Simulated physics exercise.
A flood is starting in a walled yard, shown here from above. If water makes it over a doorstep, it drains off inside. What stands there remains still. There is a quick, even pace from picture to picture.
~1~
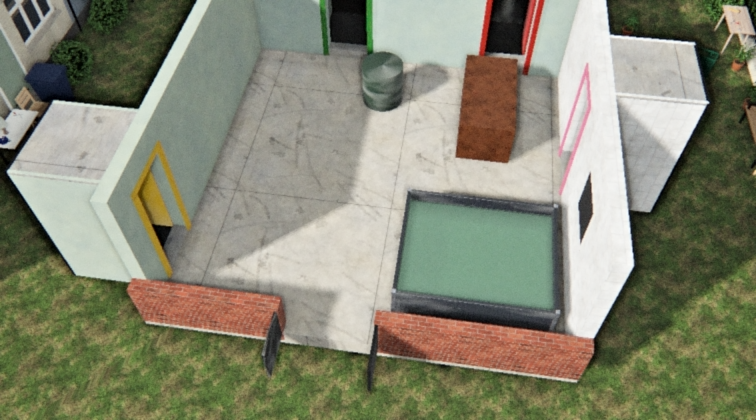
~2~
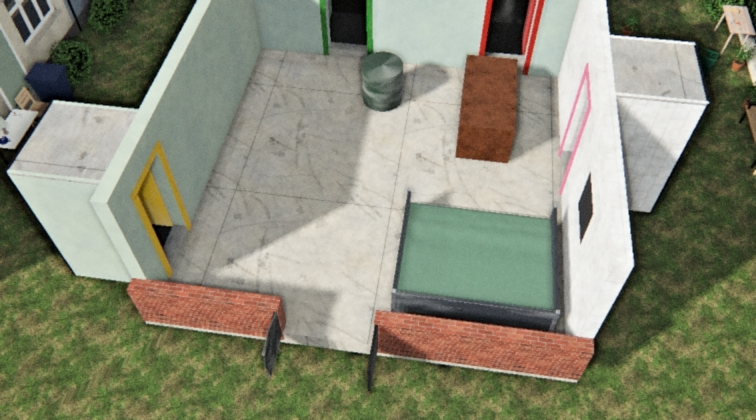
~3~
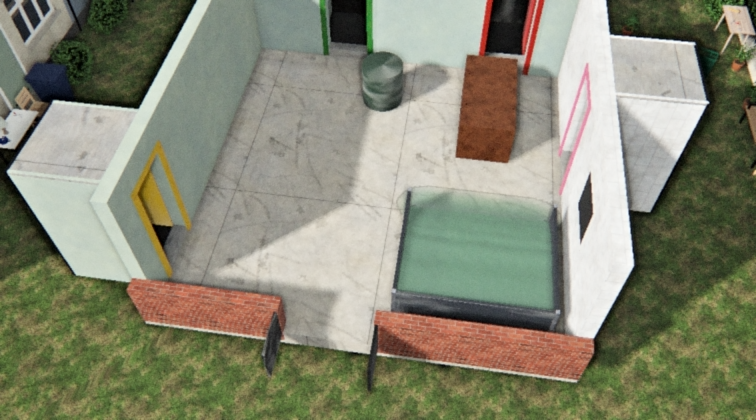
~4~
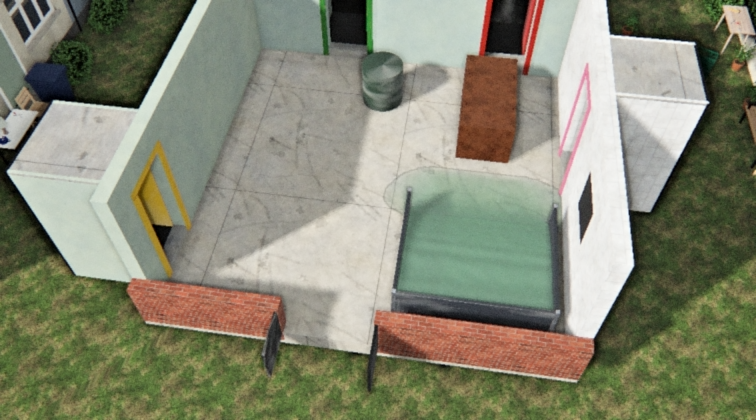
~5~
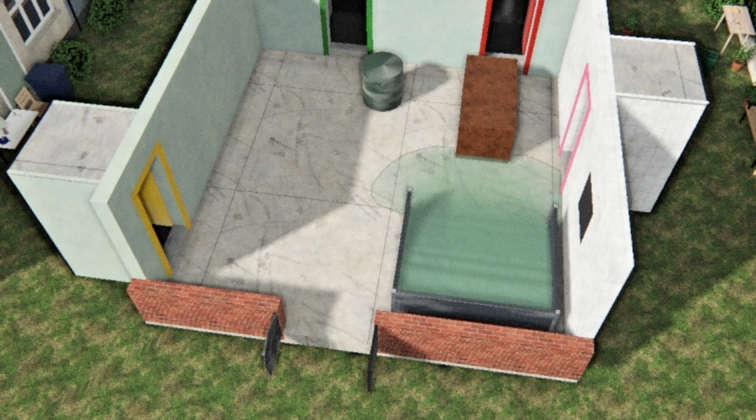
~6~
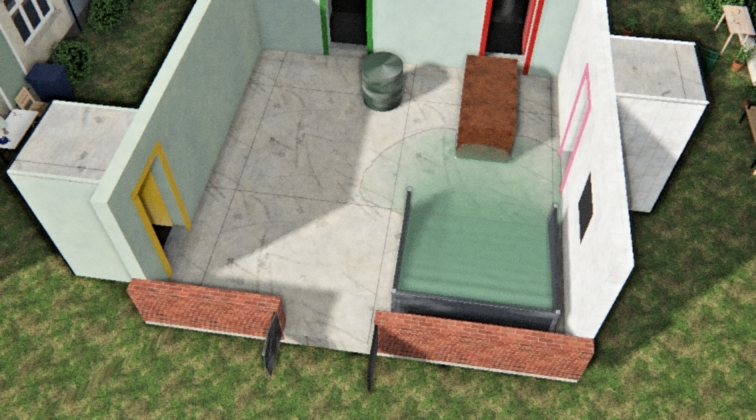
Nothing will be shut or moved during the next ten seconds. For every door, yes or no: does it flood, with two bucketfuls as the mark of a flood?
Red door: No, yellow door: No, green door: No, pink door: Yes.
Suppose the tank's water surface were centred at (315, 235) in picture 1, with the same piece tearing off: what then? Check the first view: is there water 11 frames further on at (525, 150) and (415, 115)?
One after the other: Untouched, reached.
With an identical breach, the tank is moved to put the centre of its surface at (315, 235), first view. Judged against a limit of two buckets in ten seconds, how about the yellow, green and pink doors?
Lab note - yellow door: Short of the limit; green door: Above the limit; pink door: Short of the limit.
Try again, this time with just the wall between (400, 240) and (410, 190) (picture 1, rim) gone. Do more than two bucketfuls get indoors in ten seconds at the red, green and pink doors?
Red: Falls short; green: Falls short; pink: Falls short.
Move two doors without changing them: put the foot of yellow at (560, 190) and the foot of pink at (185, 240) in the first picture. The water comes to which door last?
It's the pink one, I'd say.
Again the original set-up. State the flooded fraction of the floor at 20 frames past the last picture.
My guess is around 60 in a hundred.
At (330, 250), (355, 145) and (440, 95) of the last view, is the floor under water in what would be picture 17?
Result, as listed: Not wetted / wetted / wetted.
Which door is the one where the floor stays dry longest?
The door marked yellow.
A moment on, water covers 35 % of the floor; the red door not reached, the yellow door not reached, the green door not reached, the pink door wet at the sill, nothing in.
Next, water covers 40 % of the floor; the red door wet at the sill, nothing in, the yellow door not reached, the green door wet at the sill, nothing in, the pink door over two buckets in.
Then, water covers 60 % of the floor; the red door wet at the sill, nothing in, the yellow door not reached, the green door wet at the sill, nothing in, the pink door far over two buckets in.
Later, water covers 75 % of the floor; the red door wet at the sill, nothing in, the yellow door wet at the sill, nothing in, the green door wet at the sill, nothing in, the pink door far over two buckets in.
In the end, water covers 95 % of the floor; the red door wet at the sill, nothing in, the yellow door wet at the sill, nothing in, the green door wet at the sill, nothing in, the pink door far over two buckets in.
